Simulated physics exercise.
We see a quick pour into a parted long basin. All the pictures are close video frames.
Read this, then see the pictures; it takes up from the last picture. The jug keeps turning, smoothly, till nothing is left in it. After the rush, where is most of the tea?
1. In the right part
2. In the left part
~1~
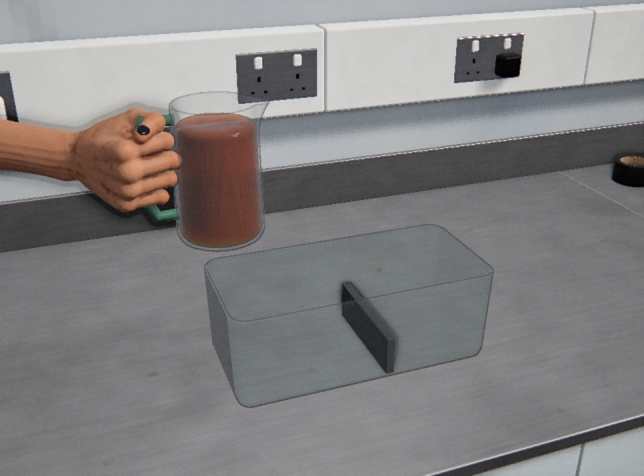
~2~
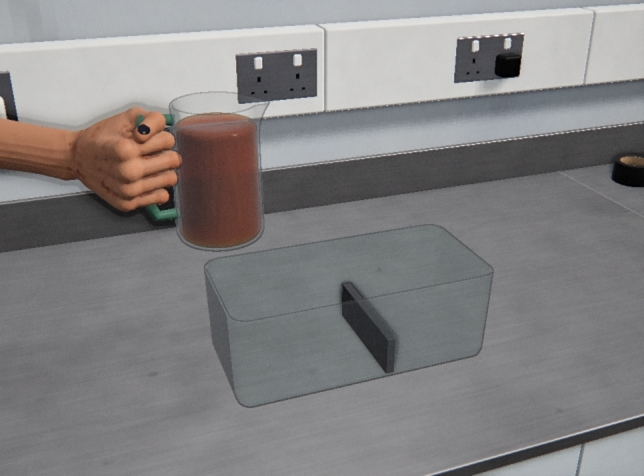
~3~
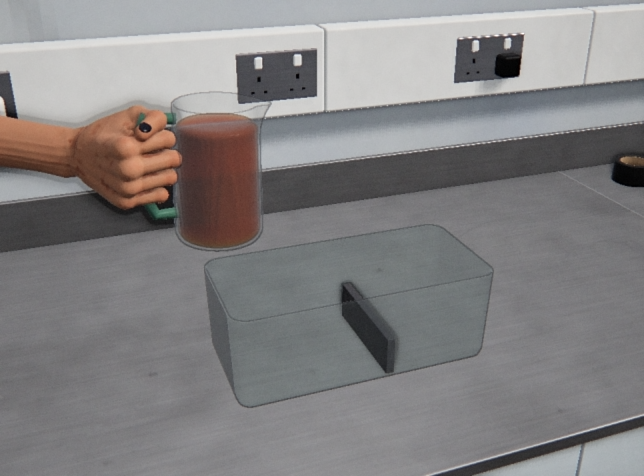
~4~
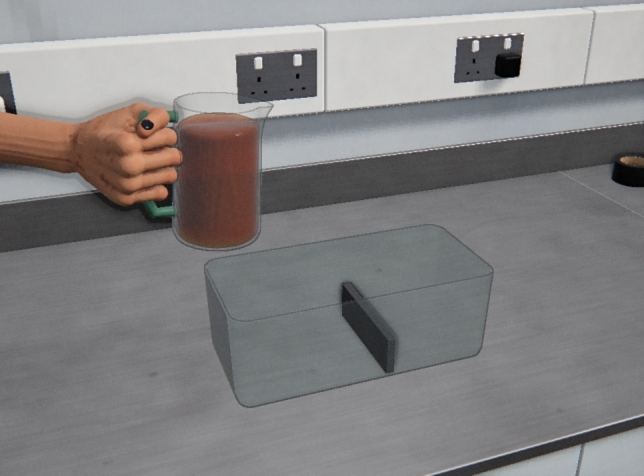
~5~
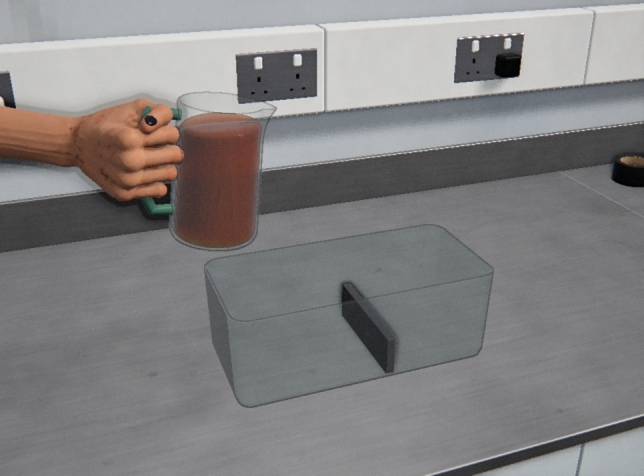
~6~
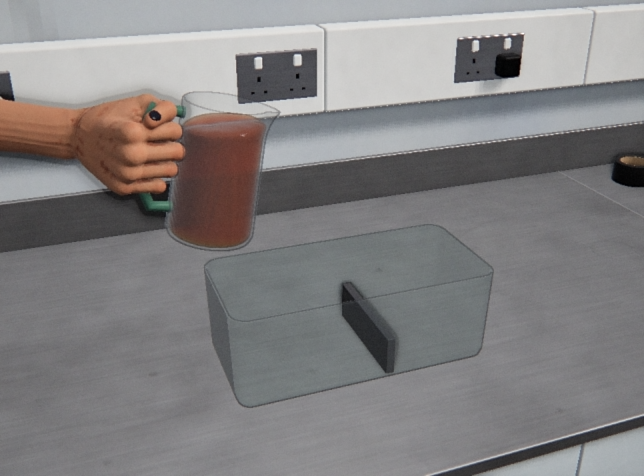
In the left part.
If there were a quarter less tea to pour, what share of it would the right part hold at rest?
5 per cent.
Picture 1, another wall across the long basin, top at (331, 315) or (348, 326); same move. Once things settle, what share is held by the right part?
Estimated: 85 % first, 60 % second.
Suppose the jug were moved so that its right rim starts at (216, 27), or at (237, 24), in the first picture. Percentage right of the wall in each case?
About 5 per cent, then about 5 per cent.
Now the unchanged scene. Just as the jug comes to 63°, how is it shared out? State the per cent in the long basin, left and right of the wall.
Left about 0, right about 0.
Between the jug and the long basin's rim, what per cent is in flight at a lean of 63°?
Some 10 per cent.
A moment on, the tilt is 63° and 90 per cent is still to pour, 2 is left of the wall and 0 right of it.
Next, the tilt is 100° and 45 per cent is still to pour, 32 is left of the wall and 4 right of it.
Then the tilt is 110° and 4 per cent is still to pour, 81 is left of the wall and 5 right of it.
Later the tilt is 110° and 0 per cent is still to pour, 90 is left of the wall and 6 right of it.
At rest 90 per cent lies left of the wall, 6 right of it and 4 outside.
